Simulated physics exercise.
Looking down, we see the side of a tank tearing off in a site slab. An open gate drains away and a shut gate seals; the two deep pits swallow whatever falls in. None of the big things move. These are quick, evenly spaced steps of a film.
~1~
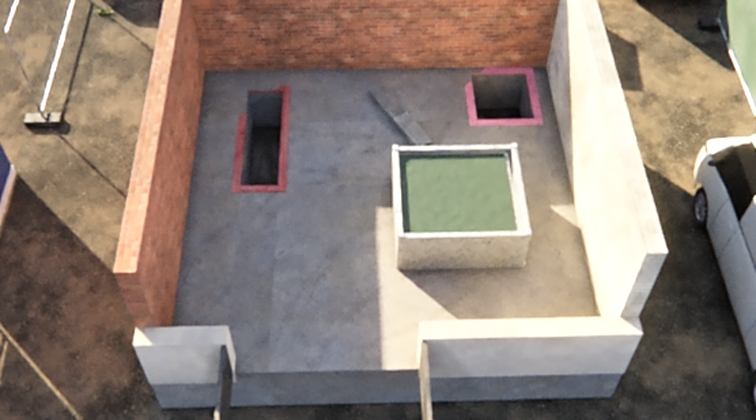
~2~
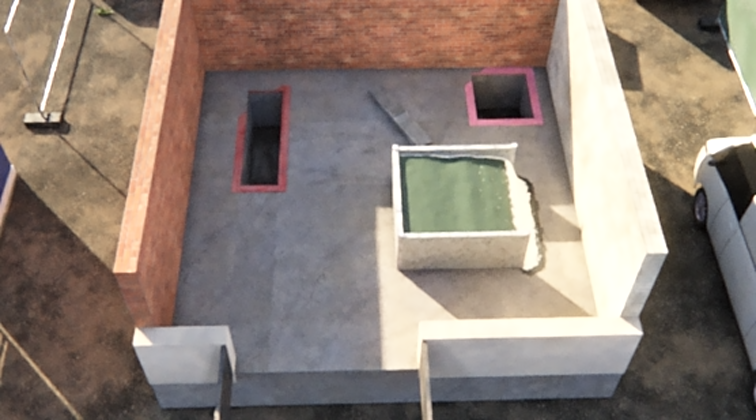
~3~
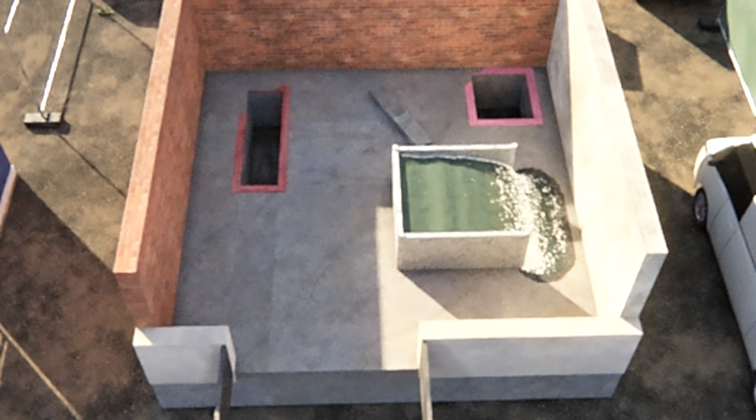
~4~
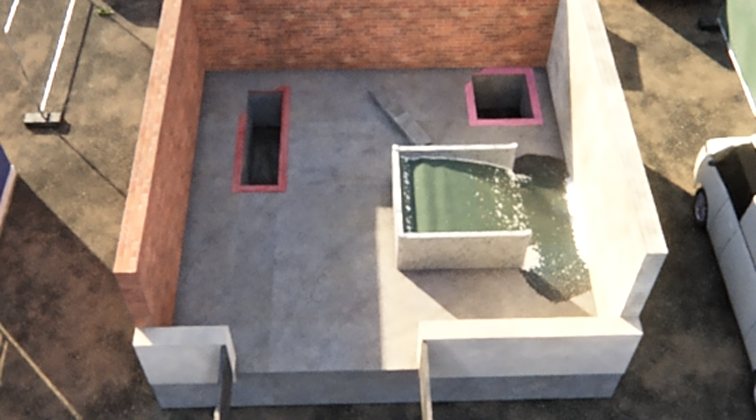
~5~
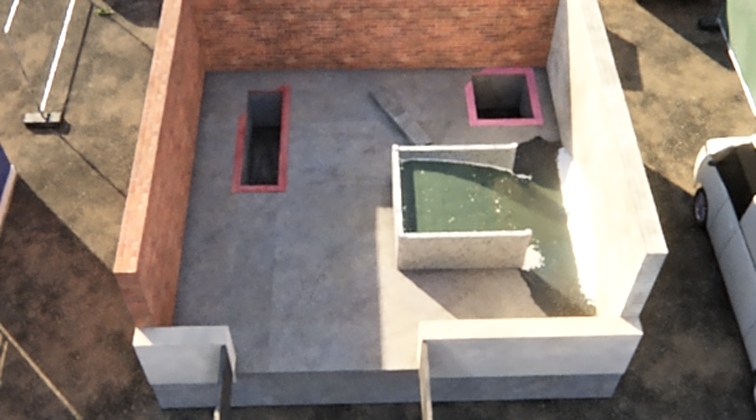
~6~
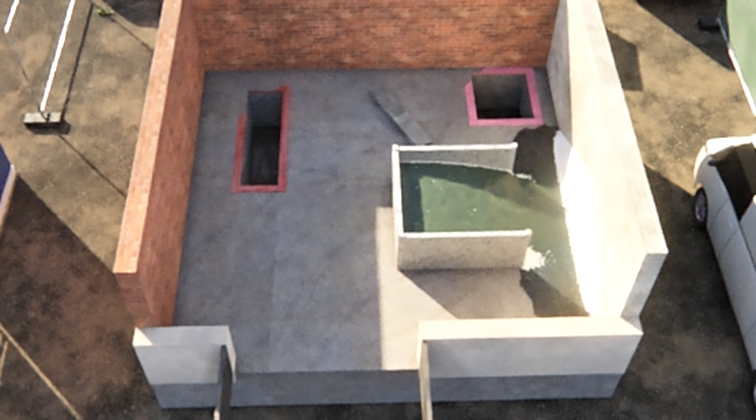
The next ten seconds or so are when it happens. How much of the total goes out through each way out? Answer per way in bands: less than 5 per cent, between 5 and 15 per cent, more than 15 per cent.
Going out through each: The gate, between 5 and 15 per cent; the red pit, between 5 and 15 per cent; the pink pit, more than 15 per cent.
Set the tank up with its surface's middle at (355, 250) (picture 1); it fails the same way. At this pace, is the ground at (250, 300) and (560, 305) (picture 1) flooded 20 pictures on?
Untouched, soaked.
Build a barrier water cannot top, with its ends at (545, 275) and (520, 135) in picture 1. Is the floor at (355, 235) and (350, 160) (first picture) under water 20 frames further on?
Going by the list, I'd say kept clear of the flood, then kept clear of the flood.
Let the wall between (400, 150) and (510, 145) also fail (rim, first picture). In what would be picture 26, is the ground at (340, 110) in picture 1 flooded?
It would be soaked.
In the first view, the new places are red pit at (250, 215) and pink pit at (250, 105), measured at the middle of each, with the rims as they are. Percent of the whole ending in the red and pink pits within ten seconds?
Breakdown: Red 15%, pink 14%.
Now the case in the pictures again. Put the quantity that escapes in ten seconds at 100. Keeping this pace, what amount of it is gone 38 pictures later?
I'd estimate close to 65 per cent.
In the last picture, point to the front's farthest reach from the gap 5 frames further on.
My guess is roughly (539, 73).
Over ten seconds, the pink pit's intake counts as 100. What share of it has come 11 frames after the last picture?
By my reckoning, 30 percent.
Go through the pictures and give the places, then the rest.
In the first picture, the water tank at (459, 193) is whole and still.
In the second picture, water pours out at (514, 210) and has run to (526, 270).
In the third picture, the front is at (558, 274), out from the gap at (514, 212).
In the fourth picture, the front is at (586, 284), out from the gap at (513, 213).
In the fifth picture, water pours out at (513, 214) and has run to (596, 307).
In the sixth picture, water pours out at (513, 214) and has run to a hidden place.
A moment on, water covers 15 % of the floor; the gate 0 %, the red pit 0 %, the pink pit 2 %.
Next, water covers 30 % of the floor; the gate 0 %, the red pit 0 %, the pink pit 12 %.
Then, water covers 55 % of the floor; the gate 1 %, the red pit 0 %, the pink pit 24 %.
Later, water covers 65 % of the floor; the gate 3 %, the red pit 2 %, the pink pit 32 %.
In the end, water covers 80 % of the floor; the gate 9 %, the red pit 8 %, the pink pit 39 %.
